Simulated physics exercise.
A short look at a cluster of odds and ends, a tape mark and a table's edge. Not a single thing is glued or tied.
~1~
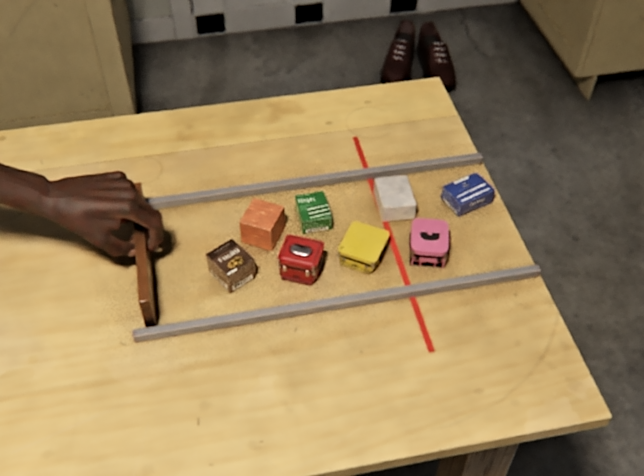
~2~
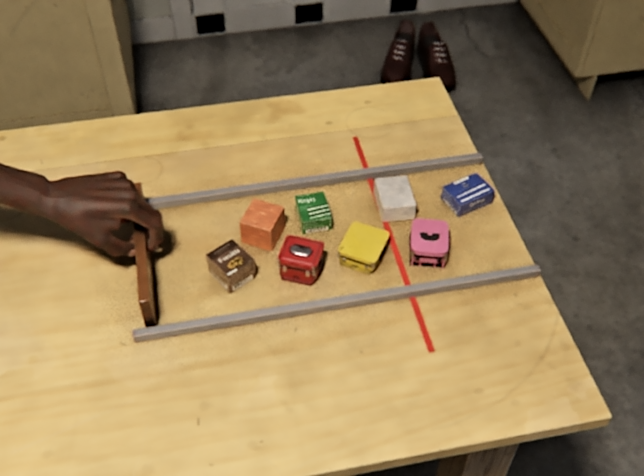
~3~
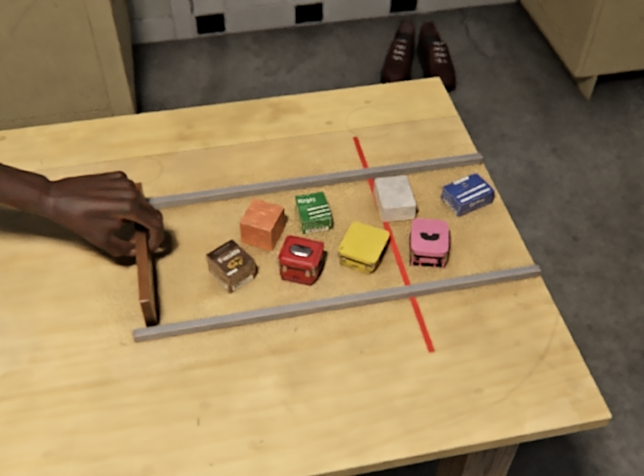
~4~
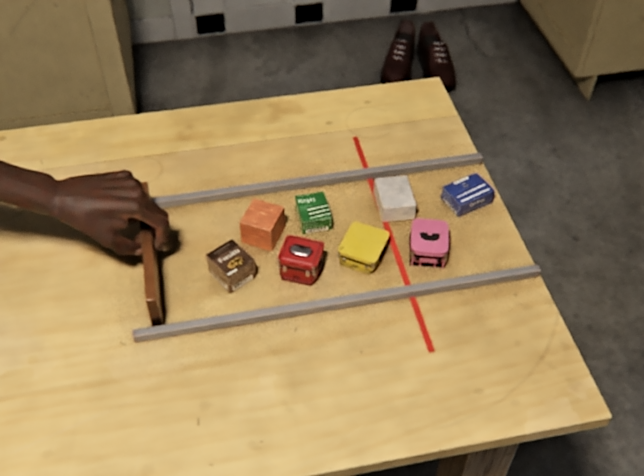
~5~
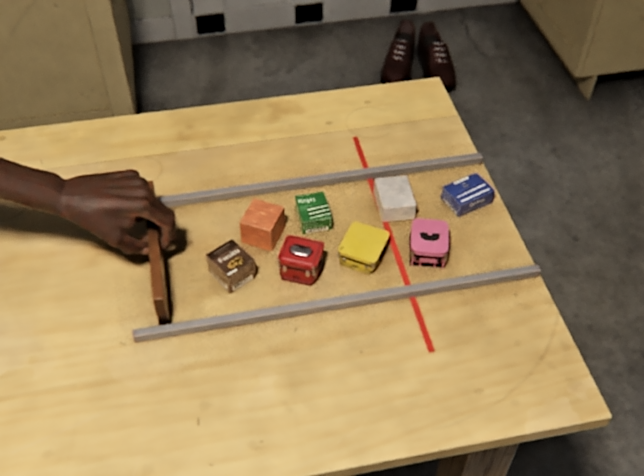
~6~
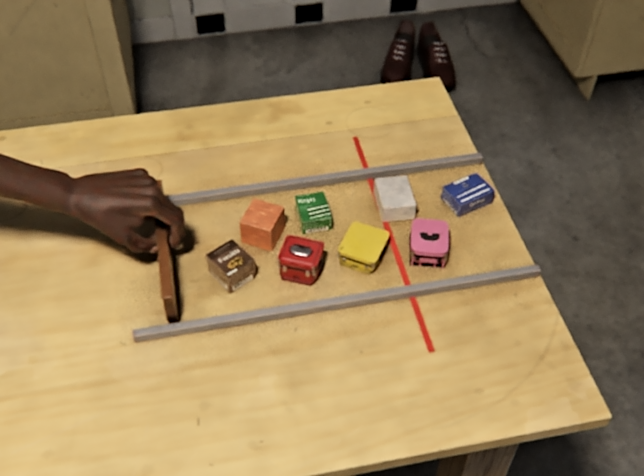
On a wooden table between two metal rails, a hand held a wooden board still, then slid it slightly to the right, while the colourful little boxes and blocks around the red line stayed put.
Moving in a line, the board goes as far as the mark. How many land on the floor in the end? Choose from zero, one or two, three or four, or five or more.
In the end, zero land there.
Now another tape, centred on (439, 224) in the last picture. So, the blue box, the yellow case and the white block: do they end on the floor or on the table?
For the blue box: It drops. For the yellow case: It drops. For the white block: It drops.
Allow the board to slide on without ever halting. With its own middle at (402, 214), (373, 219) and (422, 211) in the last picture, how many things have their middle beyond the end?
Respectively 2, 0 and 2.
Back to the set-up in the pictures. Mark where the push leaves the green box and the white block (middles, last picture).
In the last picture the green box sits around (425, 193) and the white block around (456, 189).
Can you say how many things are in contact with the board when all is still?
Count: 2.
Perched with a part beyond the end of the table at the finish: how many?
Answer: 2.
Soon after, none off yet; blue box at rest near (468, 195); pink case at rest near (429, 244); white block at rest near (395, 198).
In the end, the number that fall off is zero.
